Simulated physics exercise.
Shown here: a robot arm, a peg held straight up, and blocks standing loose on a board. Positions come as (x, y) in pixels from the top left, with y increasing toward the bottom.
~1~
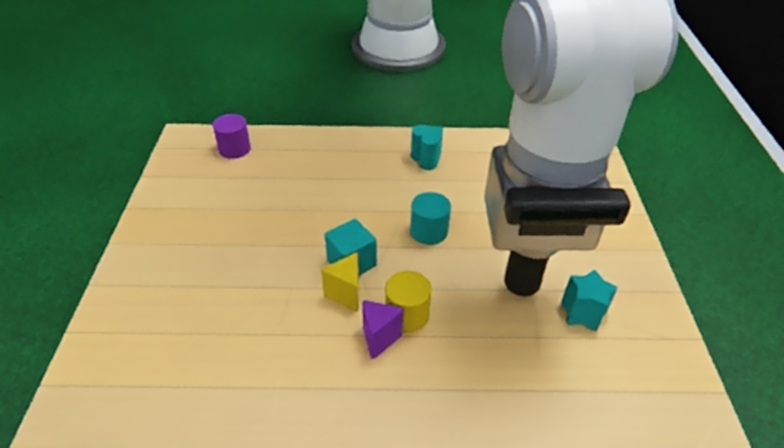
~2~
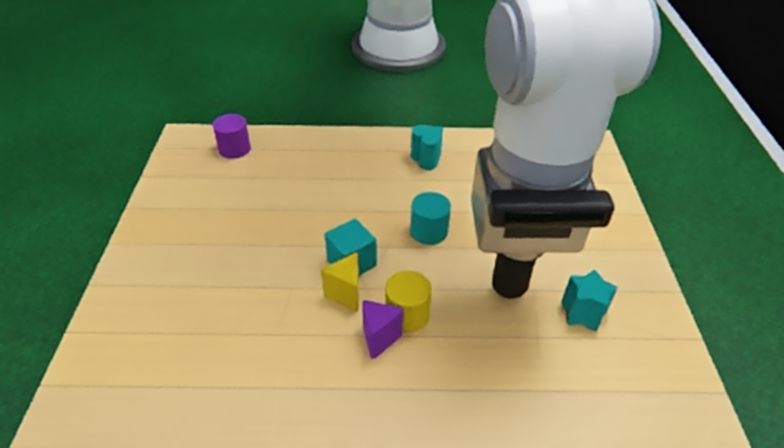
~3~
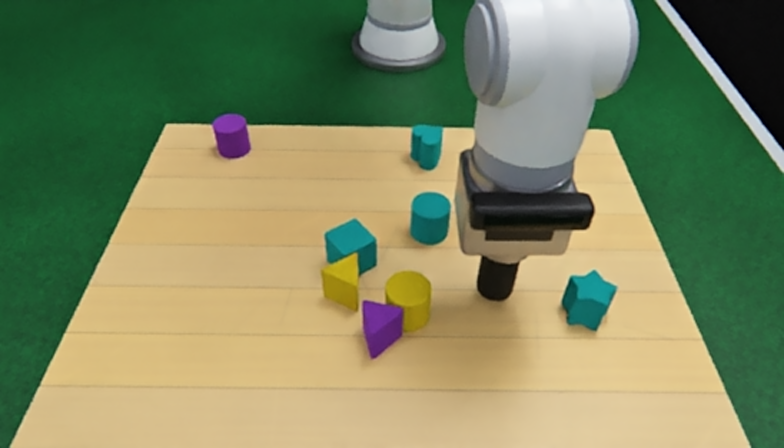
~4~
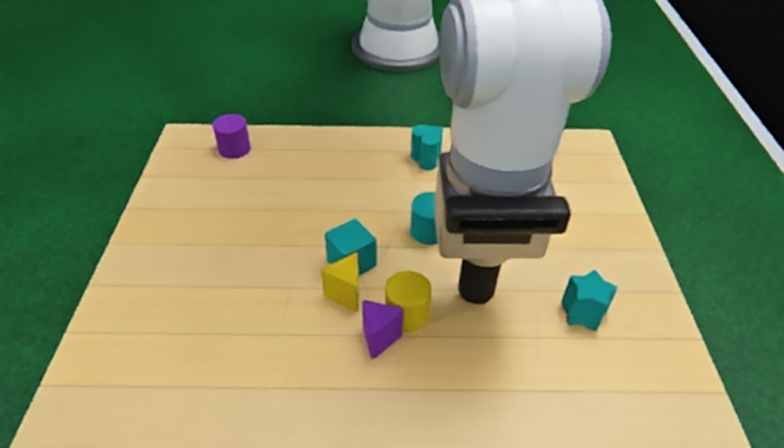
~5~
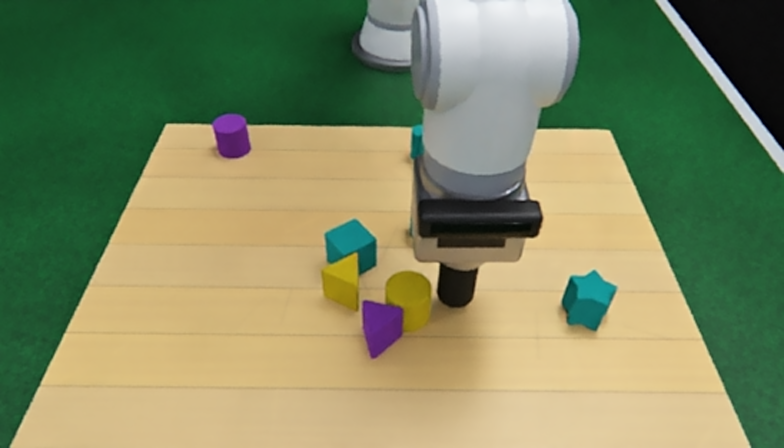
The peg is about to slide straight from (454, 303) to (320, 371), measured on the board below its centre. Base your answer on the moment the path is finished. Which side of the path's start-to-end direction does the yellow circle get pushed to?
It goes toward the right-hand side.
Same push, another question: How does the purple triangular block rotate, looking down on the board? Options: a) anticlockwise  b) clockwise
a.
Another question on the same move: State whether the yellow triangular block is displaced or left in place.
It ends up somewhere else.
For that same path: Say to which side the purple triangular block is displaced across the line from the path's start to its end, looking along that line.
To the left.
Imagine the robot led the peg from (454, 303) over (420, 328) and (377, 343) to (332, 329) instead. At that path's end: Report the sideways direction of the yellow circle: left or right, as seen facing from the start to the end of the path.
To the path's right.
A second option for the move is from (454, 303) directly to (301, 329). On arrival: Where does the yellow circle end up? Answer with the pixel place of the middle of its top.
The centre of its top will be at (255, 323).
On the path given first. One third of the way, peg at (412, 315); yellow triangular block at (342, 267), turned 10° clockwise; purple triangular block at (368, 325); yellow circle at (370, 294).
Two thirds of the way, peg at (366, 338); yellow triangular block at (334, 264), turned 50° clockwise; purple triangular block at (330, 348), turned 25° anticlockwise; yellow circle at (330, 300).
At the end, peg at (318, 362); yellow triangular block at (334, 264), turned 50° clockwise; turquoise square block still; purple triangular block at (290, 382), turned 65° anticlockwise; yellow circle at (321, 301).
